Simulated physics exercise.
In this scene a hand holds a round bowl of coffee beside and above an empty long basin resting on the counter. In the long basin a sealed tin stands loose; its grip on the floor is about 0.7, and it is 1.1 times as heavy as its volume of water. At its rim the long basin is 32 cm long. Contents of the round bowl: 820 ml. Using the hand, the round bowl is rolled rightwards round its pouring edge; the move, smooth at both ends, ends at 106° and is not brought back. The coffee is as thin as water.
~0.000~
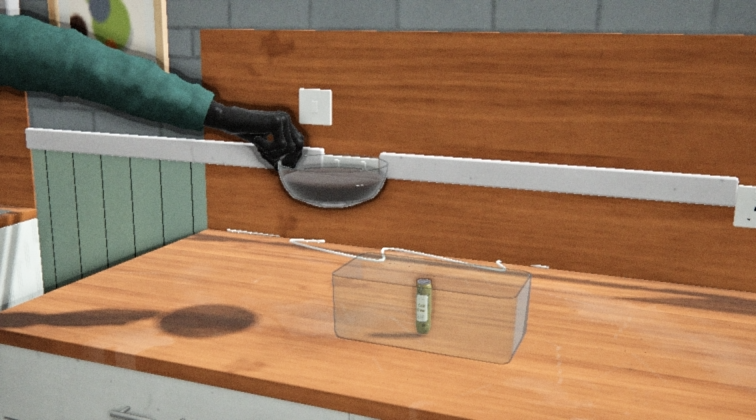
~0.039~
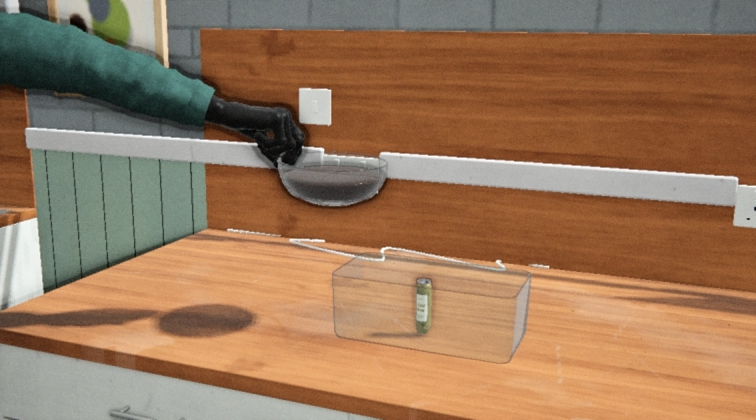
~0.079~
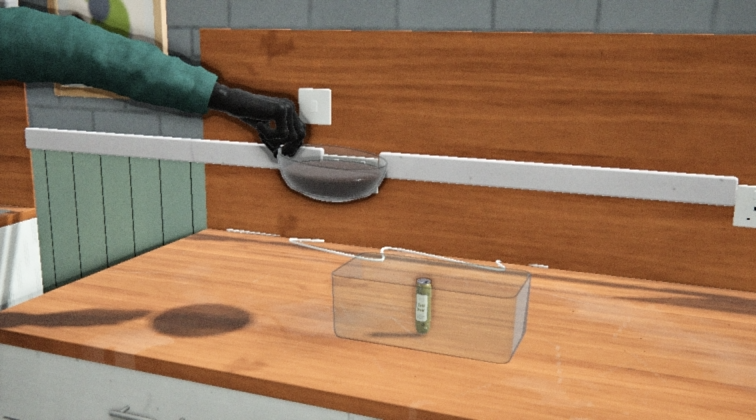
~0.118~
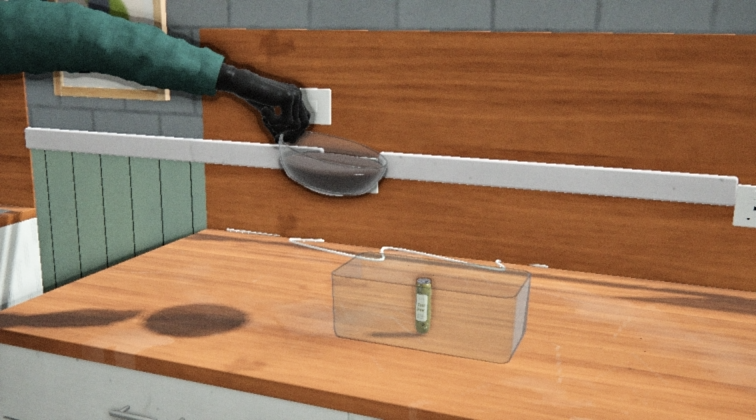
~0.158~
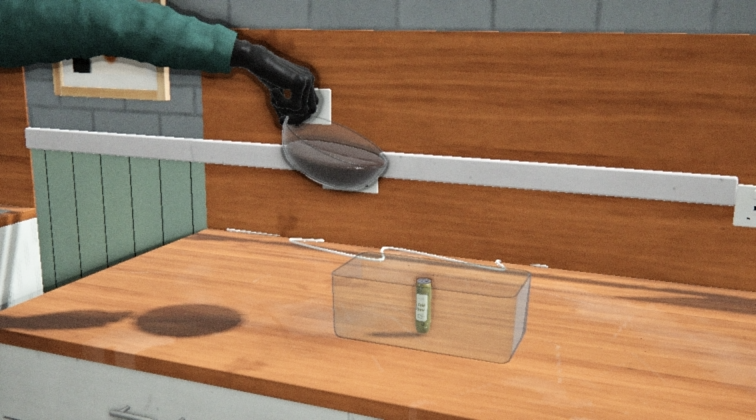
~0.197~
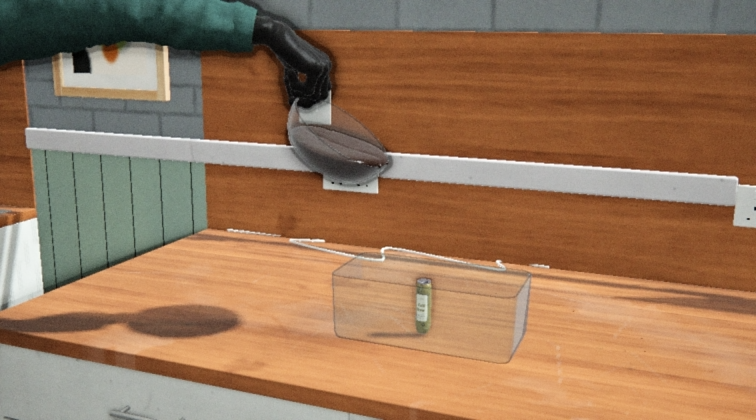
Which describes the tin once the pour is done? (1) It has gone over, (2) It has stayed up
Answer: 1.
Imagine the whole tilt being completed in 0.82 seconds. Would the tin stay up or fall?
Well, the tin simply tips.
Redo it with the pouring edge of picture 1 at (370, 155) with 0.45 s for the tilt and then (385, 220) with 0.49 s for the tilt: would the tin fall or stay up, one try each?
Trial 1 - tin tips; trial 2 - tin stays standing.
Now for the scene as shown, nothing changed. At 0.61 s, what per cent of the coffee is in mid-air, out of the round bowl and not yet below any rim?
In-air share: About 10 %.
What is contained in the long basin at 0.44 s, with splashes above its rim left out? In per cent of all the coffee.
2 %, give or take.
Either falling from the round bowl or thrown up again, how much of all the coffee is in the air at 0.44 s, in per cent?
Near 78 per cent at that time.
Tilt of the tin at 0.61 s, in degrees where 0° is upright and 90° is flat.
The tilt comes to near 0°.
Then, 0.44 s in, the tilt is 103° and 20 per cent is still to pour; the tin stands where it began.
Then, 0.61 s in, the tilt is 106° and 0 per cent is still to pour; the tin stands where it began.
Then, 0.79 s in, the tilt is 106° and 1 per cent is still to pour; the tin leans 38°.
Then, 0.99 s in, the tilt is 106° and 4 per cent is still to pour; the tin lies on its side.
Finally, the tin lies on its side.
